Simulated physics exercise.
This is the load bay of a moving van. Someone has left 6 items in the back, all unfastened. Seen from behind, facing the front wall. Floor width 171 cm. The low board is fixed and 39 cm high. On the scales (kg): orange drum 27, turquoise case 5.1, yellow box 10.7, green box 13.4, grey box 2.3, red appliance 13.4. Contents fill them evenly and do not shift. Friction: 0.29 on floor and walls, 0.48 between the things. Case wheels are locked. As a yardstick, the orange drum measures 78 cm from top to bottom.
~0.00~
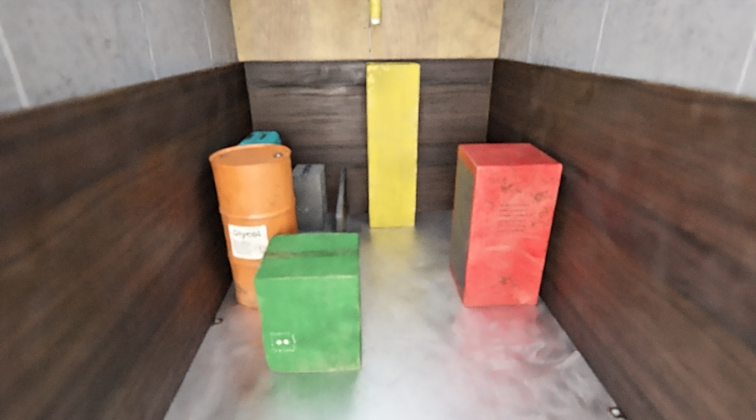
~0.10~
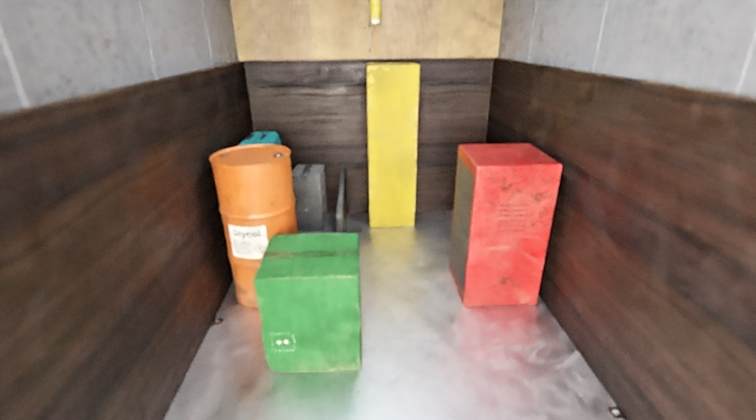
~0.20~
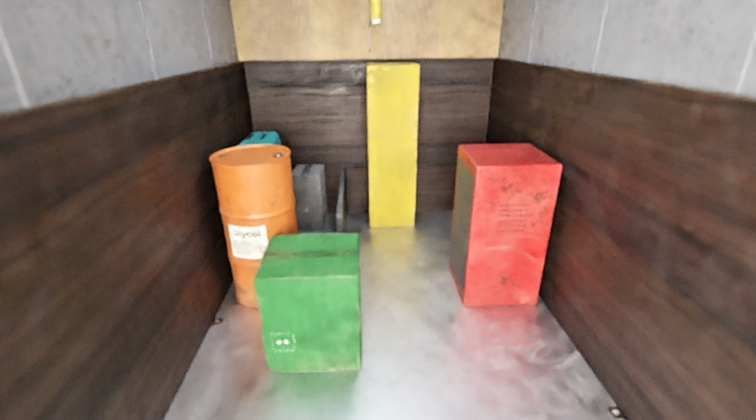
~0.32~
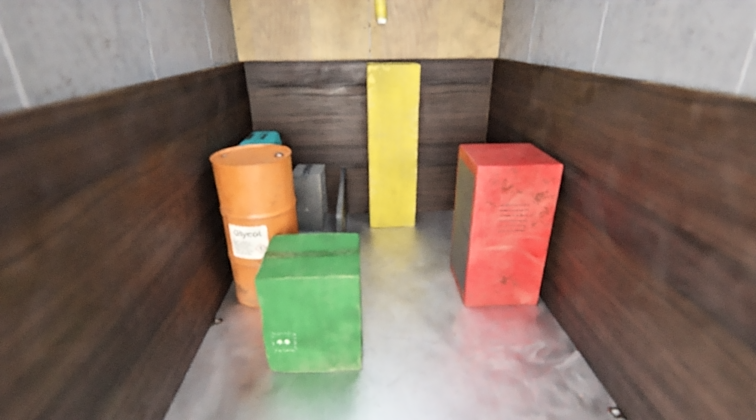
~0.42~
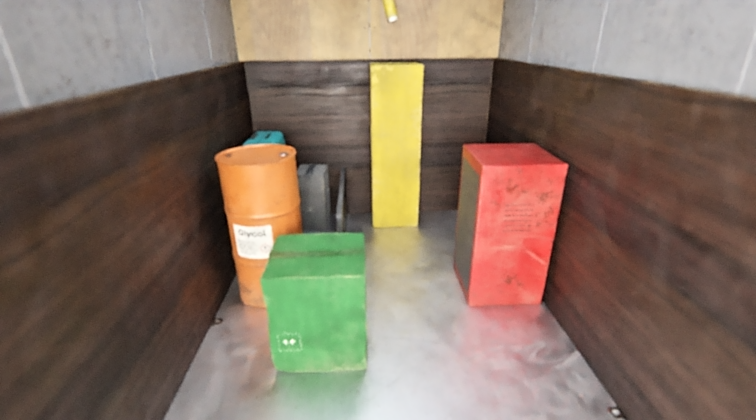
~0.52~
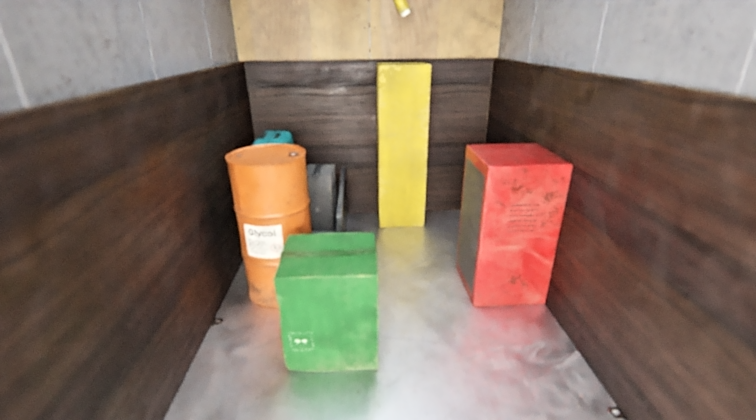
In the video, an orange drum, green box, yellow box, red appliance, and grey and turquoise items stand still in a van's load bay, then all shift slightly to the right, staying upright, as a hanging yellow object swings right.
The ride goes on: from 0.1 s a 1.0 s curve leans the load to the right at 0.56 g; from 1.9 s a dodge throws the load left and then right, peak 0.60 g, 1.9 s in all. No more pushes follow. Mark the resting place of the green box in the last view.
Look near (531, 291).
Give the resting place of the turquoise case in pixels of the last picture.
At about (307, 194).
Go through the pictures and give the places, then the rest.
The first picture shows smooth; green box (315, 300); orange drum (262, 226).
The second picture shows smooth; yellow box (391, 148); grey box (310, 197).
The third picture shows load feels 0.22 g right; red appliance (497, 224); orange drum (262, 226).
The fourth picture shows load feels 0.49 g right; yellow box (392, 148).
The fifth picture shows load feels 0.56 g right; grey box (314, 197) 3 cm from its spot; red appliance (502, 224) 3 cm from its spot.
The sixth picture shows load feels 0.56 g right; green box (332, 300) 7 cm from its spot; orange drum (276, 226) 7 cm from its spot.
By 0.92 s, load feels 0.40 g right; green box 54 cm from its spot near (436, 295); yellow box 54 cm from its spot; turquoise case tilted 8°.
By 2.62 s, load feels 0.29 g left; green box 78 cm from its spot near (489, 293); yellow box 37 cm from its spot; orange drum 20 cm from its spot.
By 3.52 s, load feels 0.35 g right; green box 75 cm from its spot near (483, 293); yellow box 35 cm from its spot; turquoise case 26 cm from its spot.
When it is over (4.4 s), not toppled but over 15 cm from the start, orange drum, turquoise case, yellow box and green box; the other 2 within 15 cm of the start. In the last view, green box near (531, 291).
